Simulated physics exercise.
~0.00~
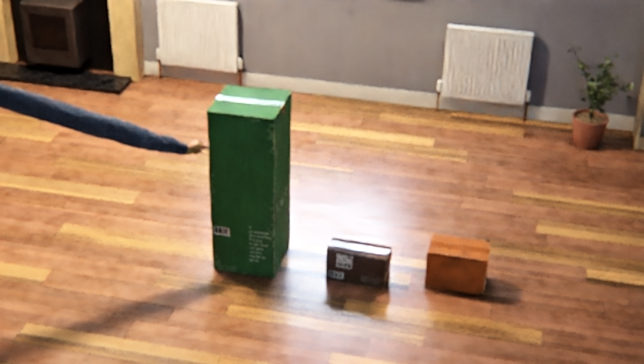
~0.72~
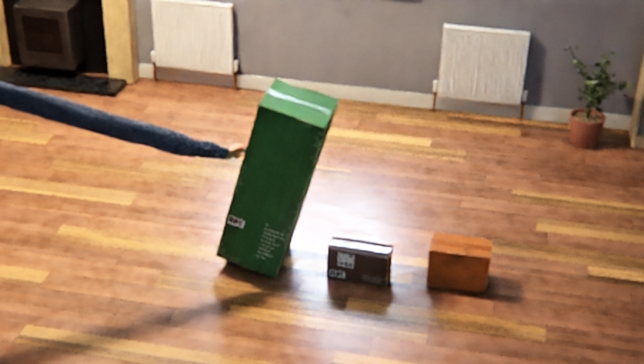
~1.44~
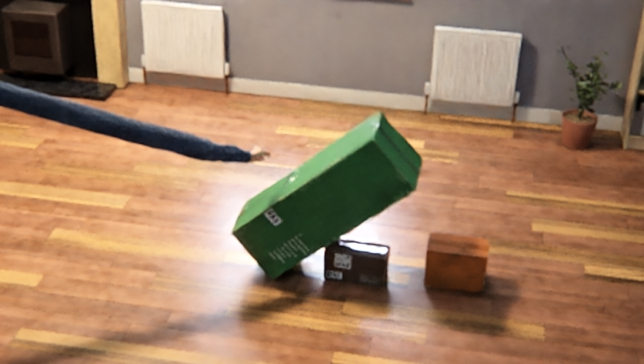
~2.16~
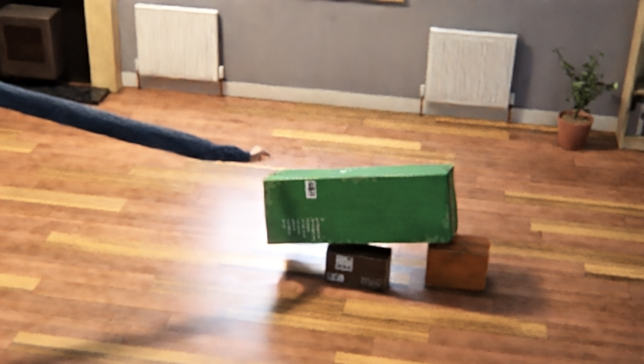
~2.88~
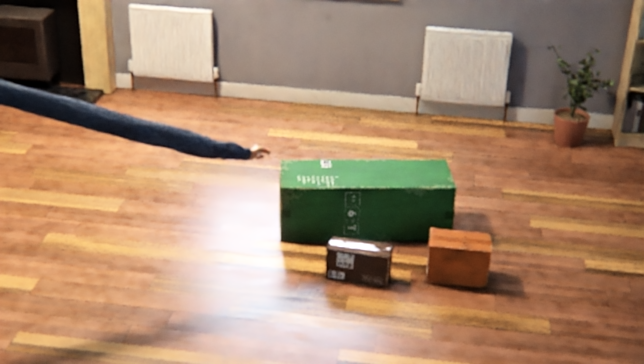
A tall green box stands upright on a shiny wooden floor, seen from slightly above in a room with white radiators along a grey wall and a potted plant at the right. To its right sit a small dark brown parcel and an orange box. An arm in a blue sleeve reaches in from the left and pushes the green box high on its side. The box leans right, then topples over above the two smaller ones. It ends lying on its side on the floor just behind them, while they stay in place and the hand remains outstretched.
